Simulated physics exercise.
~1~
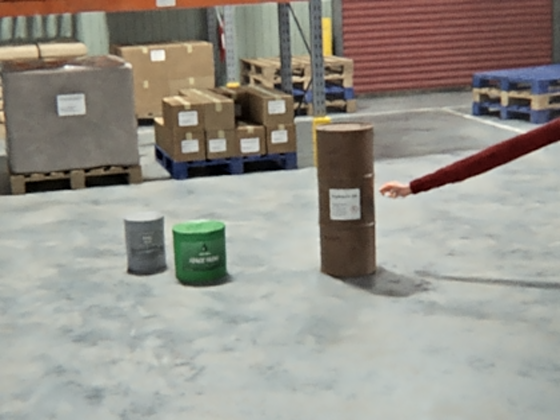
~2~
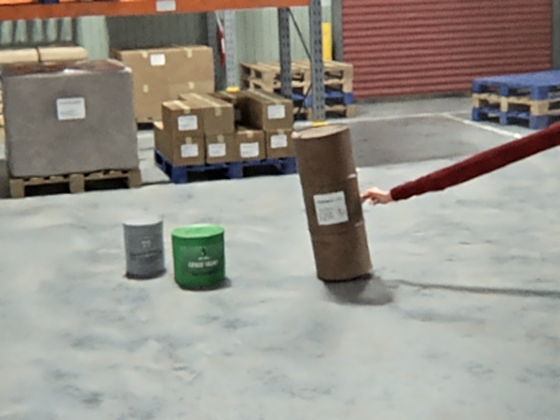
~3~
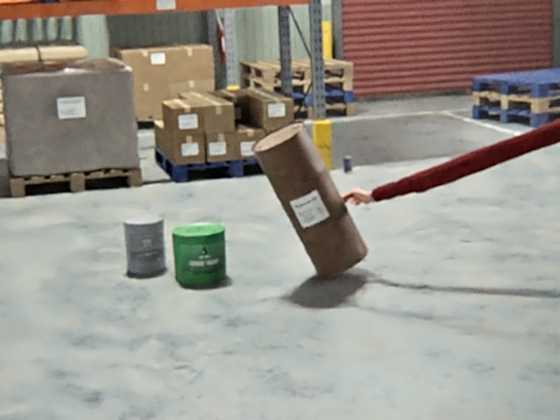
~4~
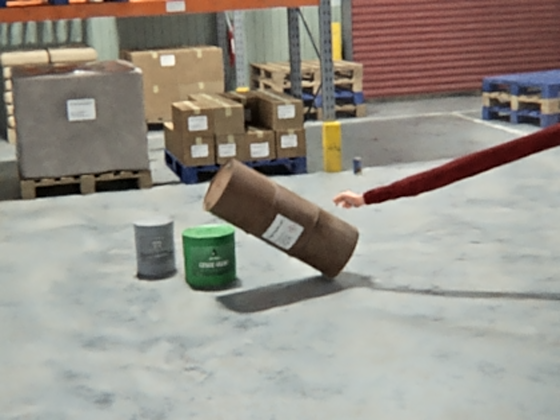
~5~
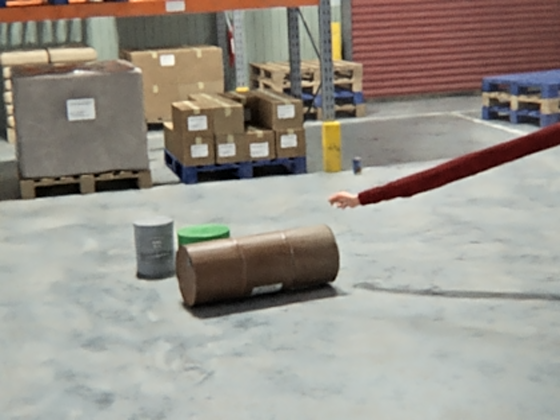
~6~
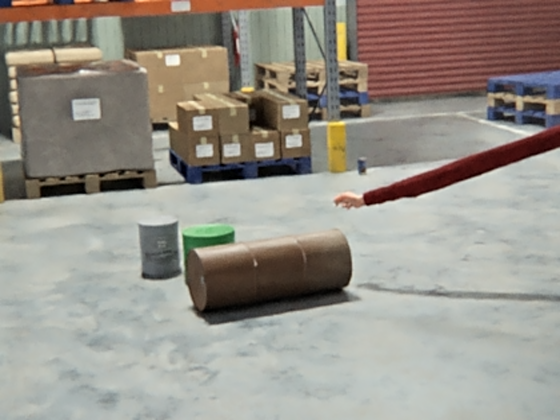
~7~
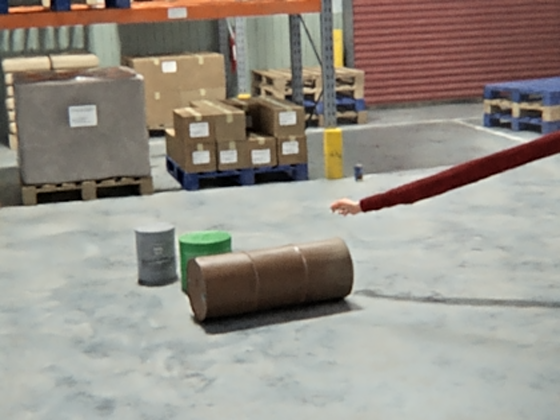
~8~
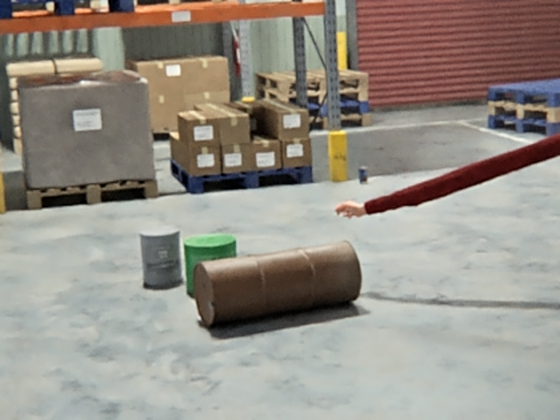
Warehouse floor, a hand pushing a tall brown drum leftward until it topples onto its side before still-upright green and grey pails.
